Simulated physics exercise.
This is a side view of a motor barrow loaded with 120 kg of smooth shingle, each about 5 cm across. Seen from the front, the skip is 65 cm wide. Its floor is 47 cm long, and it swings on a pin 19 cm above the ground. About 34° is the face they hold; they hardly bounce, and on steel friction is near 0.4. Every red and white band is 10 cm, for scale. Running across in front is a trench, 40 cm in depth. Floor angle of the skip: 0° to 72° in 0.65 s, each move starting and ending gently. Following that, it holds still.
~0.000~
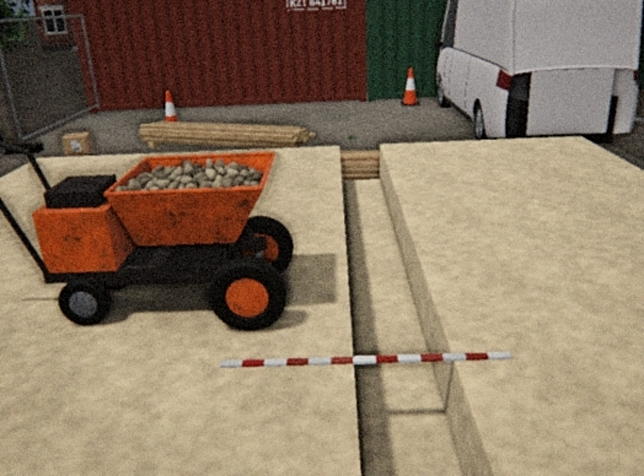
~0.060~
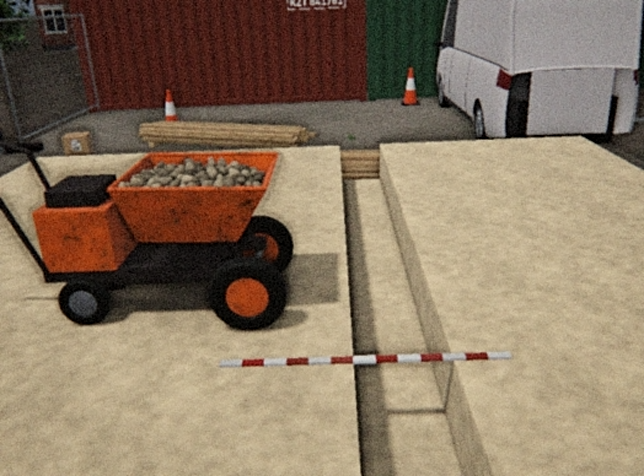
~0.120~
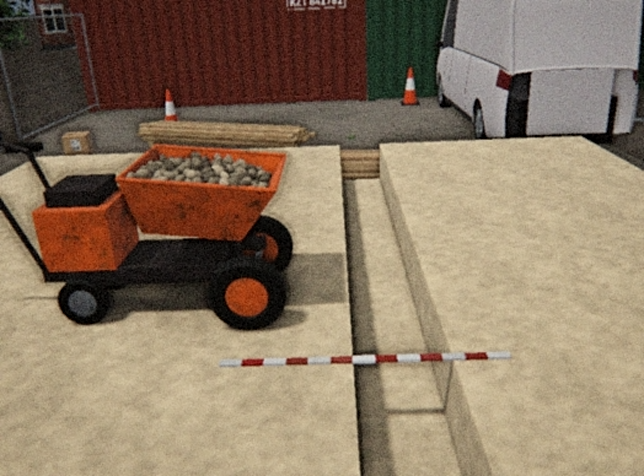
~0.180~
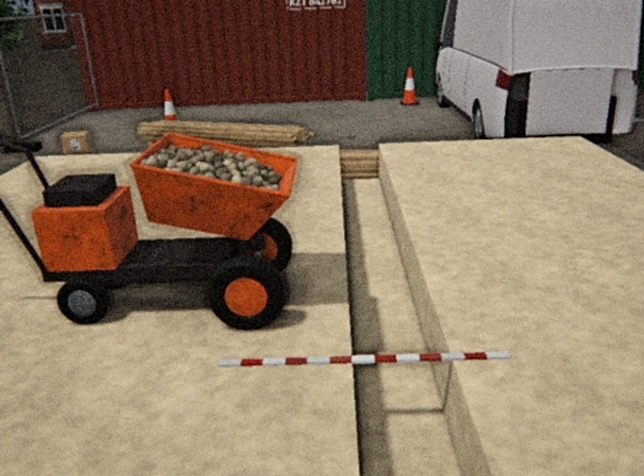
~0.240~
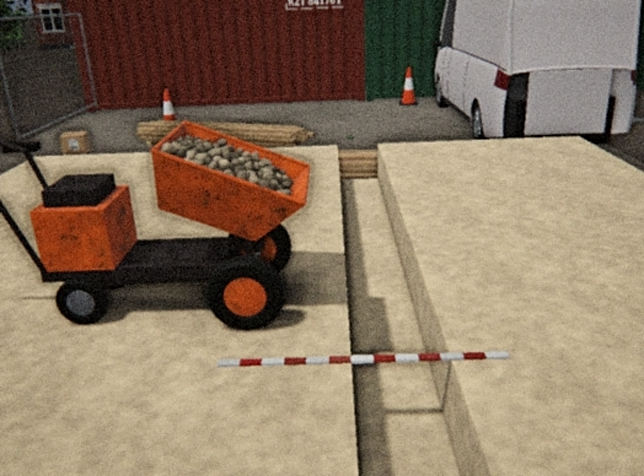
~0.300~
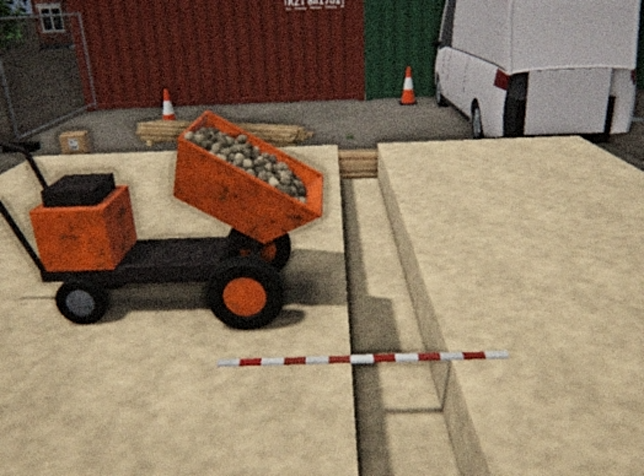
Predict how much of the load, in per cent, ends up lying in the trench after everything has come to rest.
Roughly 79 per cent of it.
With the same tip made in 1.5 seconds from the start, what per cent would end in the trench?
In that case some 100 per cent.
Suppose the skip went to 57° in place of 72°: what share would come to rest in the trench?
It would be near 50 per cent.
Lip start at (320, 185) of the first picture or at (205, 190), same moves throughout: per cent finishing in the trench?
30 % and 85 %.
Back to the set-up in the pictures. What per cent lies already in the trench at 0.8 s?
Some 40 per cent of the load by that point.
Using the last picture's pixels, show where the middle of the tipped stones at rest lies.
Centre estimate: Around (404, 346).
After 0.5 s the floor is at 61°; 100 % in the skip; the foremost stones are at (351, 233).
After 0.8 s the floor is at 72°; 57 % in the skip, 41 % in the trench, 2 % past the trench; the foremost stones are at (447, 302).
After 1.1 s the floor is at 72°; 18 % in the skip, 61 % in the trench, 21 % past the trench; the foremost stones are at (589, 295).
After 3.0 s the floor is at 72°; 0 % in the skip, 79 % in the trench, 21 % past the trench; the foremost stones are past the picture's edge.
